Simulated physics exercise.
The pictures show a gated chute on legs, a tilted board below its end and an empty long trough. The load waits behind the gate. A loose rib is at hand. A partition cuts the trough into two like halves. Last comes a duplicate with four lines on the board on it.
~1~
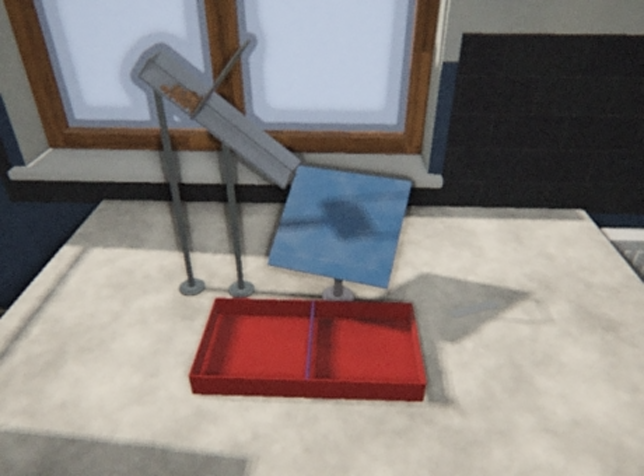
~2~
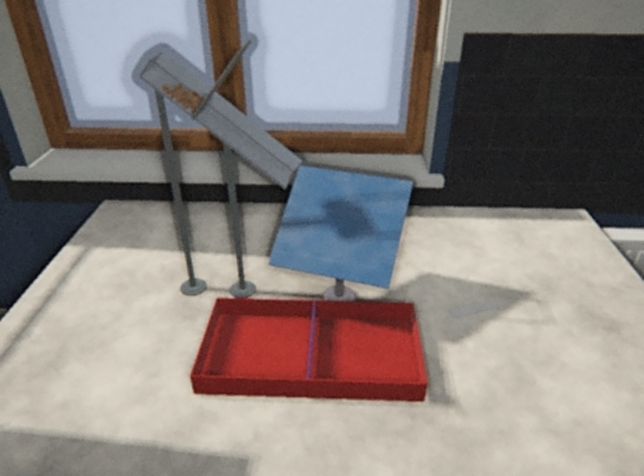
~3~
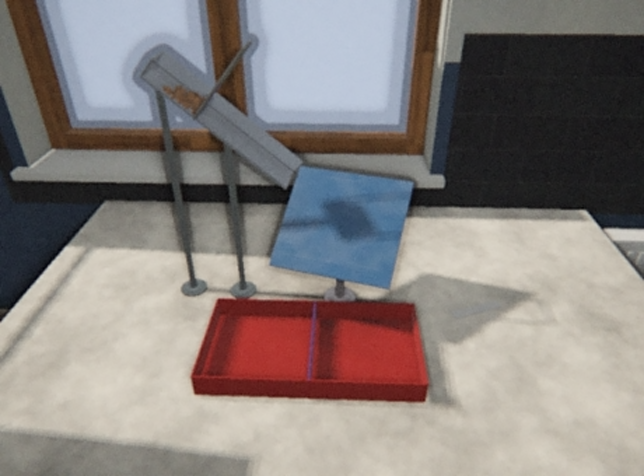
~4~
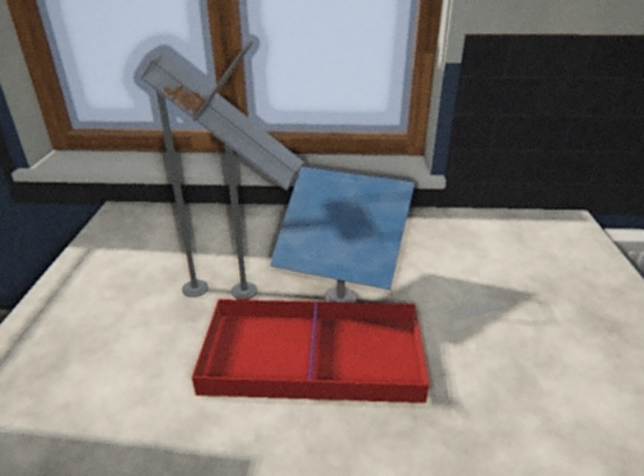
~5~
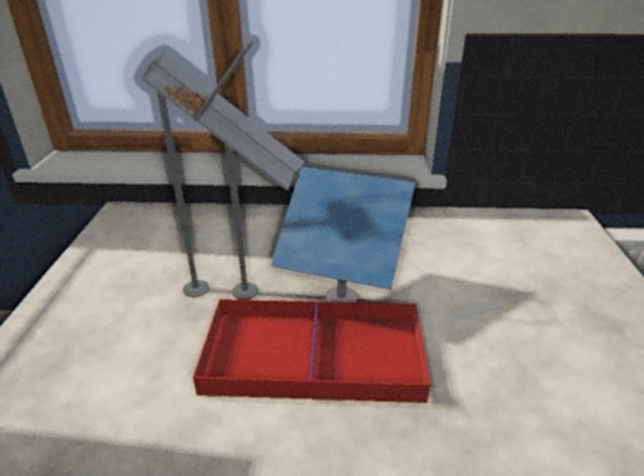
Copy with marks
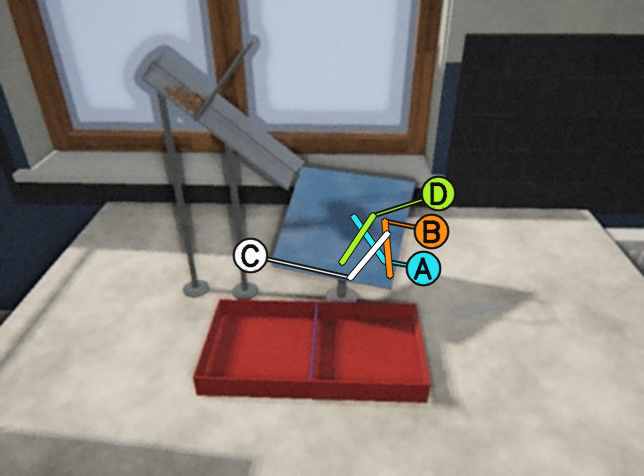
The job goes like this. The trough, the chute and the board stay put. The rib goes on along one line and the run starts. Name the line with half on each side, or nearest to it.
The answer is line D.
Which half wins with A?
The right half.
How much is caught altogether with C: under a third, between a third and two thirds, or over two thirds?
Over two thirds.
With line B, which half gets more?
Right.
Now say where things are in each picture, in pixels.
In the first picture, load behind the gate at (188, 102), roasted chickpeas; lip of the chute at (287, 182), sloping fairly steeply.
In the second picture, middle of the board at (341, 223), tilted fairly steeply; middle of its low edge at (326, 276); of its high edge at (355, 173).
In the third picture, front corners of the trough at (191, 376) and (428, 384); front end of its middle wall at (308, 380).
In the fourth picture, middle of the load at (191, 103); lip at (289, 183).
In the fifth picture, middle of the load at (191, 103); lip at (290, 183).
On the marked copy, line A from (353, 216) to (384, 261); line B from (384, 221) to (389, 275); line C from (387, 233) to (350, 277); line D from (373, 215) to (342, 262).
Choosing A, of what is caught, a small part in the left half, most in the right.
Choosing B, of what is caught, a small part in the left half, nearly all in the right.
Choosing C, of what is caught, about a quarter in the left half, most in the right.
Choosing D, of what is caught, about two thirds in the left half, about a third in the right.
